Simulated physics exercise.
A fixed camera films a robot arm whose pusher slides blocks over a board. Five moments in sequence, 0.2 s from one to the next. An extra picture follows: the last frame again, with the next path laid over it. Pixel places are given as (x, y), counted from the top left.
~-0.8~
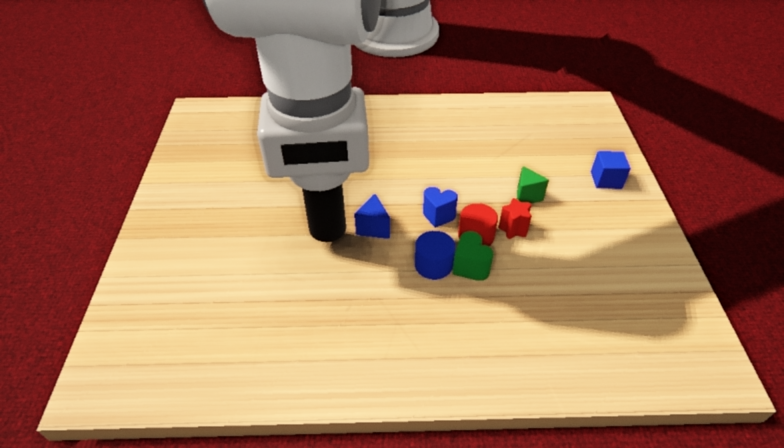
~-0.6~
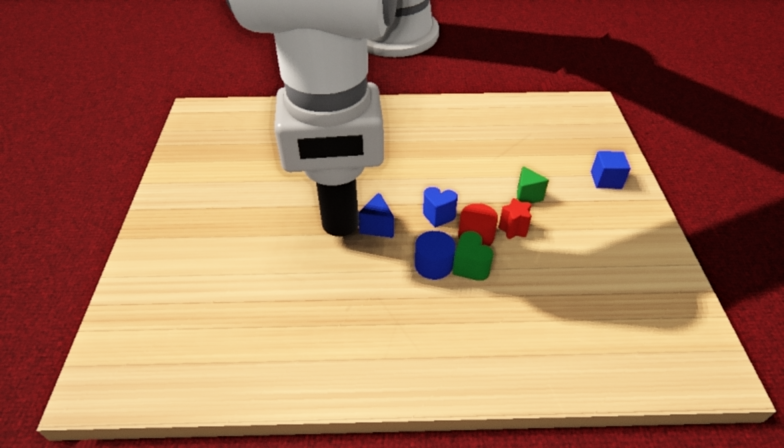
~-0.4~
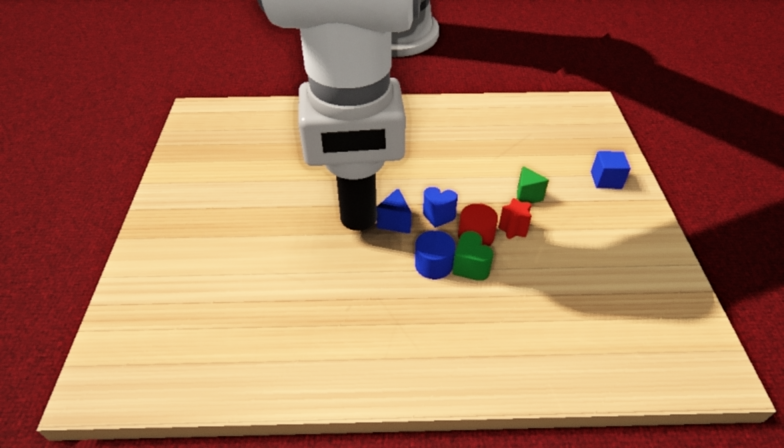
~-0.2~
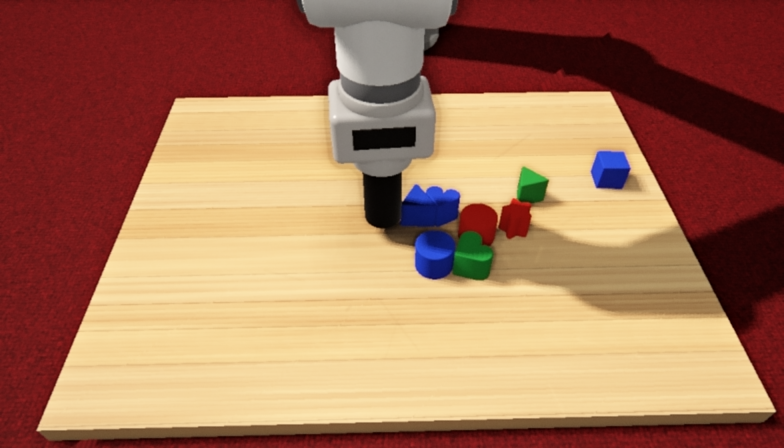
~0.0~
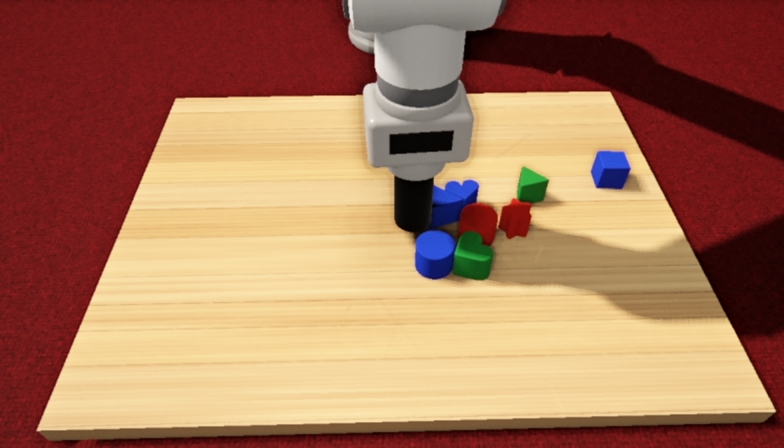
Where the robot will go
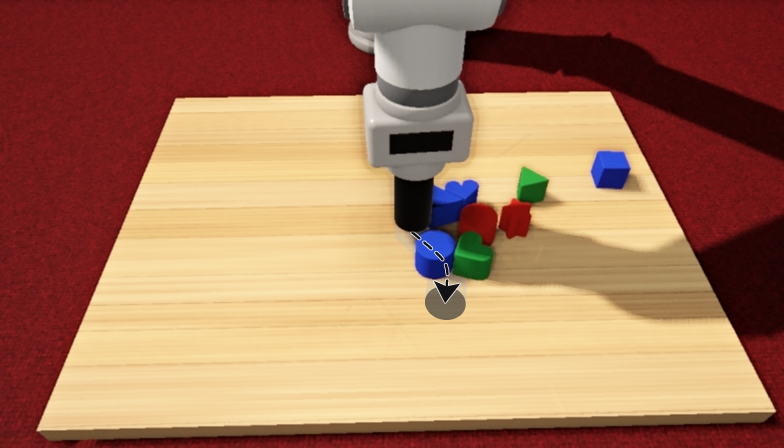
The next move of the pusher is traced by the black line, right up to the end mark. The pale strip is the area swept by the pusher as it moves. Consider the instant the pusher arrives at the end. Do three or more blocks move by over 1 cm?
Going by the path, no.
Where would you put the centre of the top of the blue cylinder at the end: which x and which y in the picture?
At pixel (463, 317).
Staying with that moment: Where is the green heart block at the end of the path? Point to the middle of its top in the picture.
Answer: (493, 260).
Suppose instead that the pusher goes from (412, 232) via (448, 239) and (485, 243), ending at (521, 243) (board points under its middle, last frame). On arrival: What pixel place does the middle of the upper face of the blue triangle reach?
The blue triangle ends near (482, 200).
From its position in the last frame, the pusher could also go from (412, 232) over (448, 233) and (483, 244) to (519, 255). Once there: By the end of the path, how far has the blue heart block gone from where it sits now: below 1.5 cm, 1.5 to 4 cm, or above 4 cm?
Travel: 1.5-4 cm.
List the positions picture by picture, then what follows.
Lower end of the pusher (328, 229), tops of blocks, blue cylinder (436, 244), blue triangle (373, 208), green heart block (474, 246), in the first picture.
Pusher (341, 224), blue triangle (377, 206), in the second picture.
Pusher (359, 218), blue triangle (395, 202), in the third picture.
Pusher (383, 216), blue triangle (418, 197), in the fourth picture.
Pusher (413, 219), blue cylinder (436, 244), blue triangle (442, 196), green heart block (474, 246), in the fifth picture.
The drawn path runs from (412, 232) by way of (434, 251) and (447, 275) to (445, 303).
The first path, step by step. Halfway along, pusher (446, 249); blue cylinder (454, 273); green heart block (486, 255), turned 50° anticlockwise.
At the end, pusher (447, 290); blue cylinder (463, 317); blue triangle not moved; green heart block (493, 260), turned 70° anticlockwise.
